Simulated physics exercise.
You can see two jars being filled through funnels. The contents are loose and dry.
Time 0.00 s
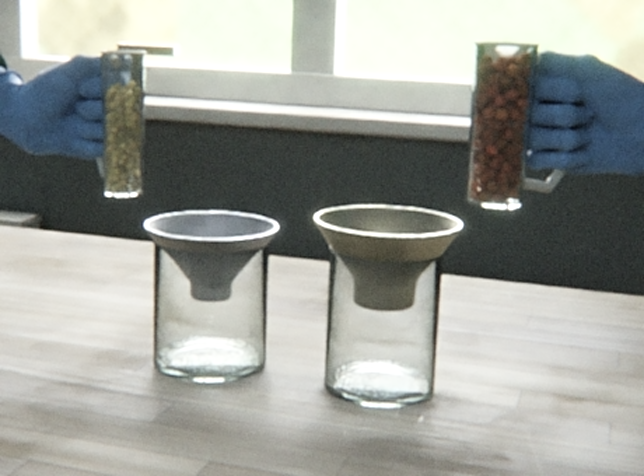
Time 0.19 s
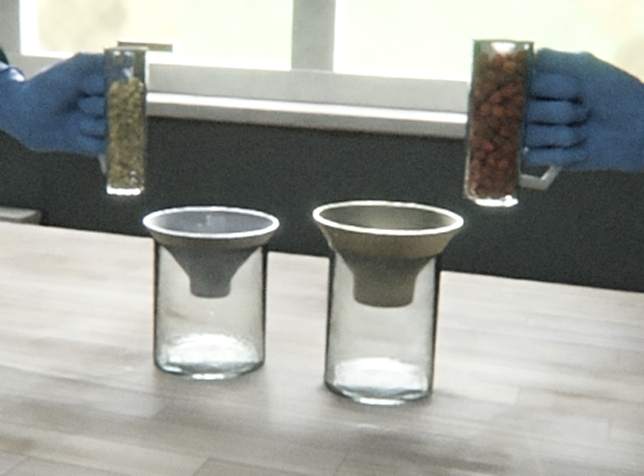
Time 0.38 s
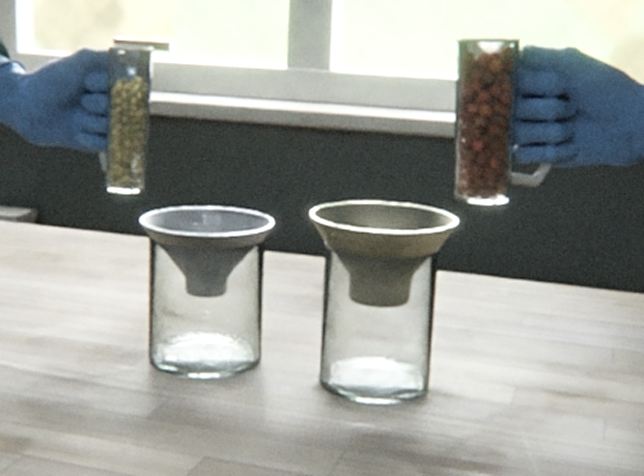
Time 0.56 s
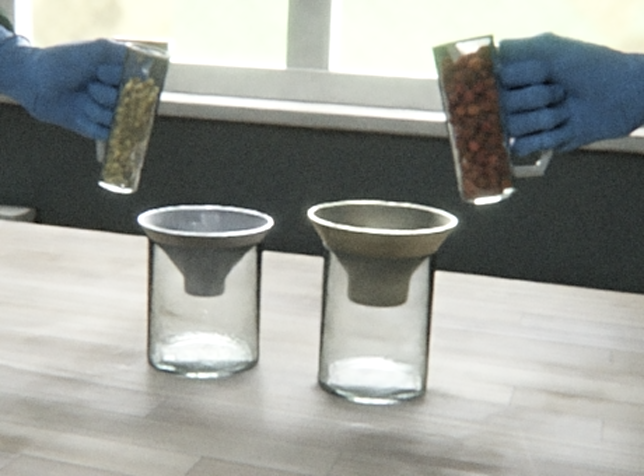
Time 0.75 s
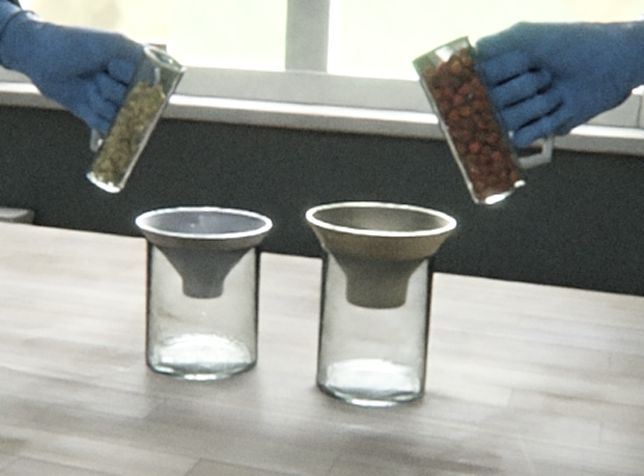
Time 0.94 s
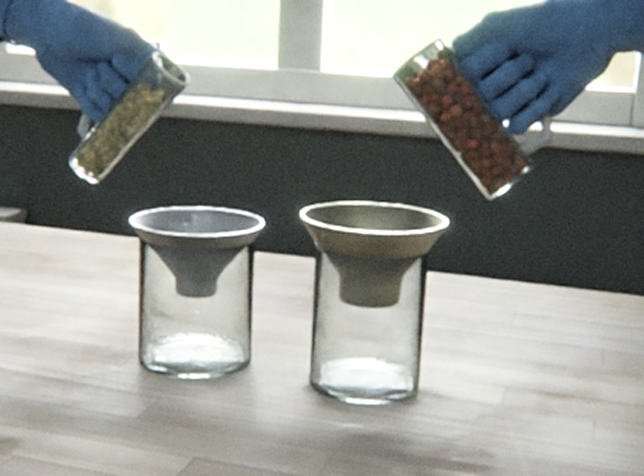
Two blue-gloved hands holding cups of soya beans and reddish-brown clay pellets, tilting them inward above two funnel-topped glass jars.
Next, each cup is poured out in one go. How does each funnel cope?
The left funnel runs clear; the right one runs clear.
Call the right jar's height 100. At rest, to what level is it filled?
25 per cent, approximately.
After 1.21 s, left, the whole lot still in the cup; right, the whole lot still in the cup.
After 1.56 s, left, the whole lot still in the cup; right, the whole lot still in the cup.
After 1.93 s, left, all but a few still in the cup, a little in or over the funnel, only a few down in the jar; right, the bulk still in the cup, a little in or over the funnel, a little down in the jar.
In the end (3.1 s), left, the whole lot down in the jar; right, the whole lot down in the jar.
